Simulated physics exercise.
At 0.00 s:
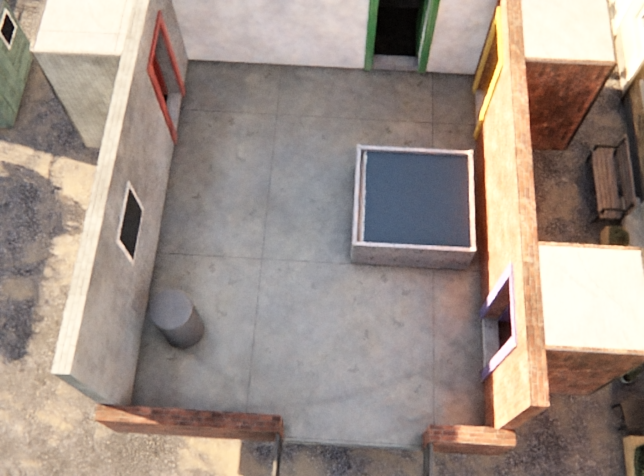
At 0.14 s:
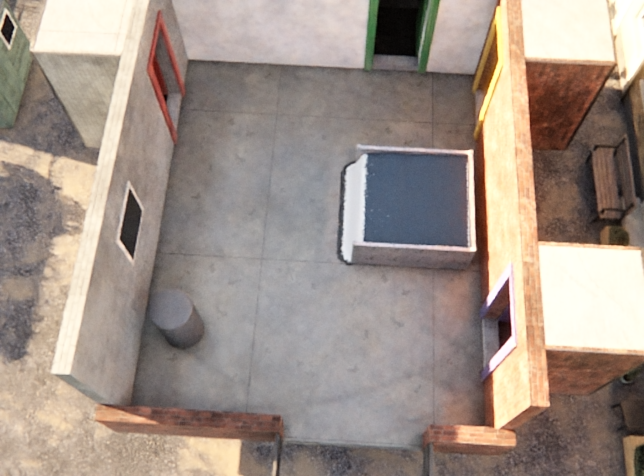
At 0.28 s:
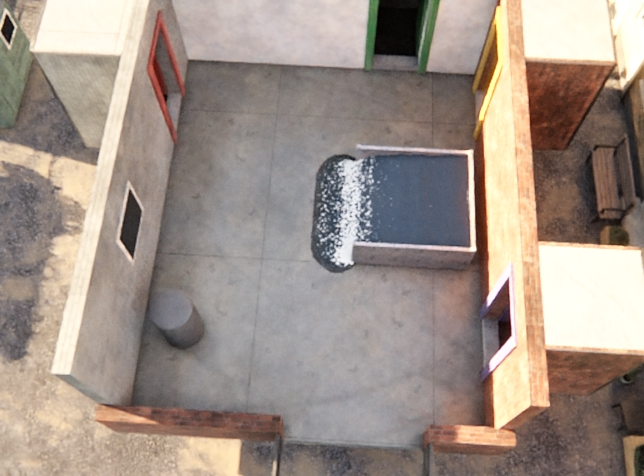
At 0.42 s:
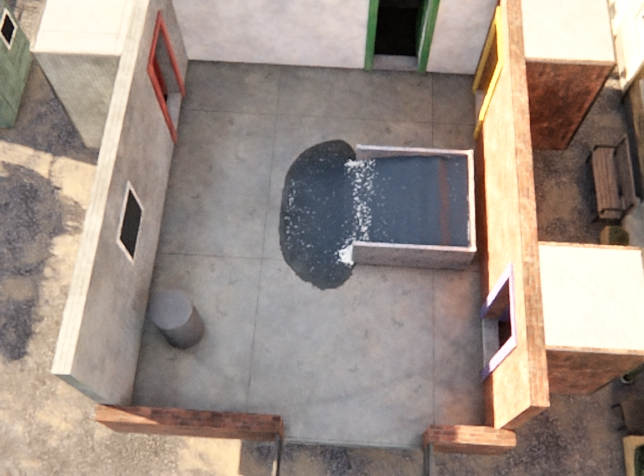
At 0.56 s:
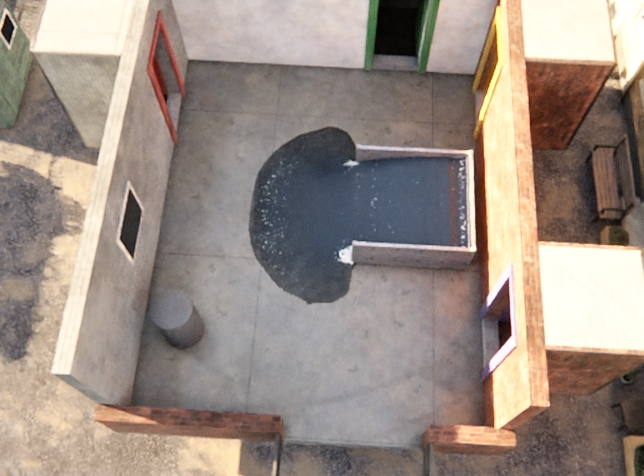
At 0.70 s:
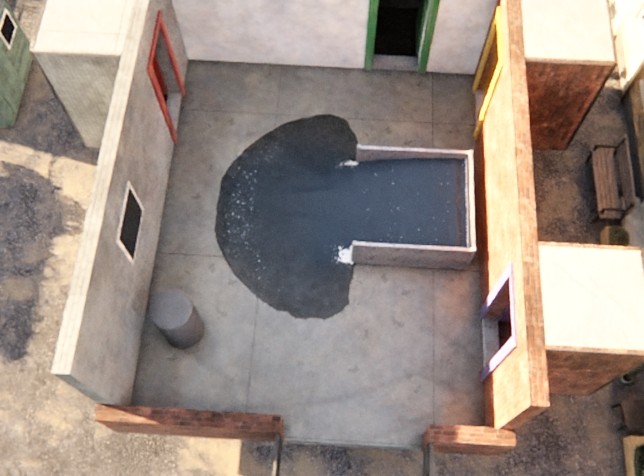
A water tank stood full and still in a walled yard until its left side gave way, and dark water poured out with white froth, spreading leftward across the floor in a widening, rounded pool.
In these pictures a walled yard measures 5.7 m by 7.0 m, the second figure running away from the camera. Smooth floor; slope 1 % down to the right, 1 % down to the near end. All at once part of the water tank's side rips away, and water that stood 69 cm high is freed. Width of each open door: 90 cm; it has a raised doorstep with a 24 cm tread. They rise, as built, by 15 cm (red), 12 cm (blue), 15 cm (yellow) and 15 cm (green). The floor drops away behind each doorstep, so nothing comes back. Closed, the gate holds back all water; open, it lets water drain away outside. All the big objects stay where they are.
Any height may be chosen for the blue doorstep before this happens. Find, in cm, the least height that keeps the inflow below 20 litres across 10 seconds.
The least height is about 6.5 cm.
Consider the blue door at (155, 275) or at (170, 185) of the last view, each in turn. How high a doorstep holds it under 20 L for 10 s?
Minimums: About 19 cm and 24 cm.
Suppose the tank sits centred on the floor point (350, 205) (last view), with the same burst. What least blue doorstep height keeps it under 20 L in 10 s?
New minimum height: Approx. 7.5 cm.
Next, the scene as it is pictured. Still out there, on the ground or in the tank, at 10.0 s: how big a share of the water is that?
Water still present: Approx. 90 %.
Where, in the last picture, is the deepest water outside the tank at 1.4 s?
Near pixel (165, 203).
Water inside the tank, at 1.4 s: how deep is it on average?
Near 32 cm, averaged.
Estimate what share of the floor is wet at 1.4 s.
Wet share: Around 40 %.
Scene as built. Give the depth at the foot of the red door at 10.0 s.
Some 1.5 centimetres.
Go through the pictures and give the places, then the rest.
In the first frame, the water tank at (414, 199) is whole and still, 69 cm deep; the blue door at (496, 328) is dry.
In the second frame, the gap is at (357, 208), the front 0.2 m out at (341, 253); the back of the water tank holds 69 cm.
In the third frame, the gap is at (357, 209), the front 0.7 m out at (317, 251); the back of the water tank holds 69 cm.
In the fourth frame, water pours out at (357, 209) and has run 1.3 m, to (284, 243); about 10 cm deep outside, 68 cm at the back.
In the fifth frame, the gap is at (357, 210), the front 1.8 m out at (254, 235); the back of the water tank holds 60 cm.
In the sixth frame, the gap is at (357, 210), the front 2.4 m out at (221, 233); the back of the water tank holds 60 cm; 2.5 m in a straight line remain to the blue door at (496, 328).
After 1.4 s water covers 40 % of the floor, deepest (32 cm) near (165, 203); it has not reached the blue door.
After 3.0 s water covers 50 % of the floor, deepest (30 cm) near (131, 403); it has not reached the blue door.
After 10.0 s water covers 95 % of the floor, deepest (12 cm) near (478, 402); 10 cm at the blue door, 0 litres in over its 12 cm doorstep.
At the blue door as built, the water arrived by 5.8 s and peaked near 12 cm at 9.4 s.
Run again over the same 10 s with other heights there, 33 litres in over 5.5 cm, 14 litres over 7.5 cm. The limit of 20 litres is kept from about 6.5 cm up.
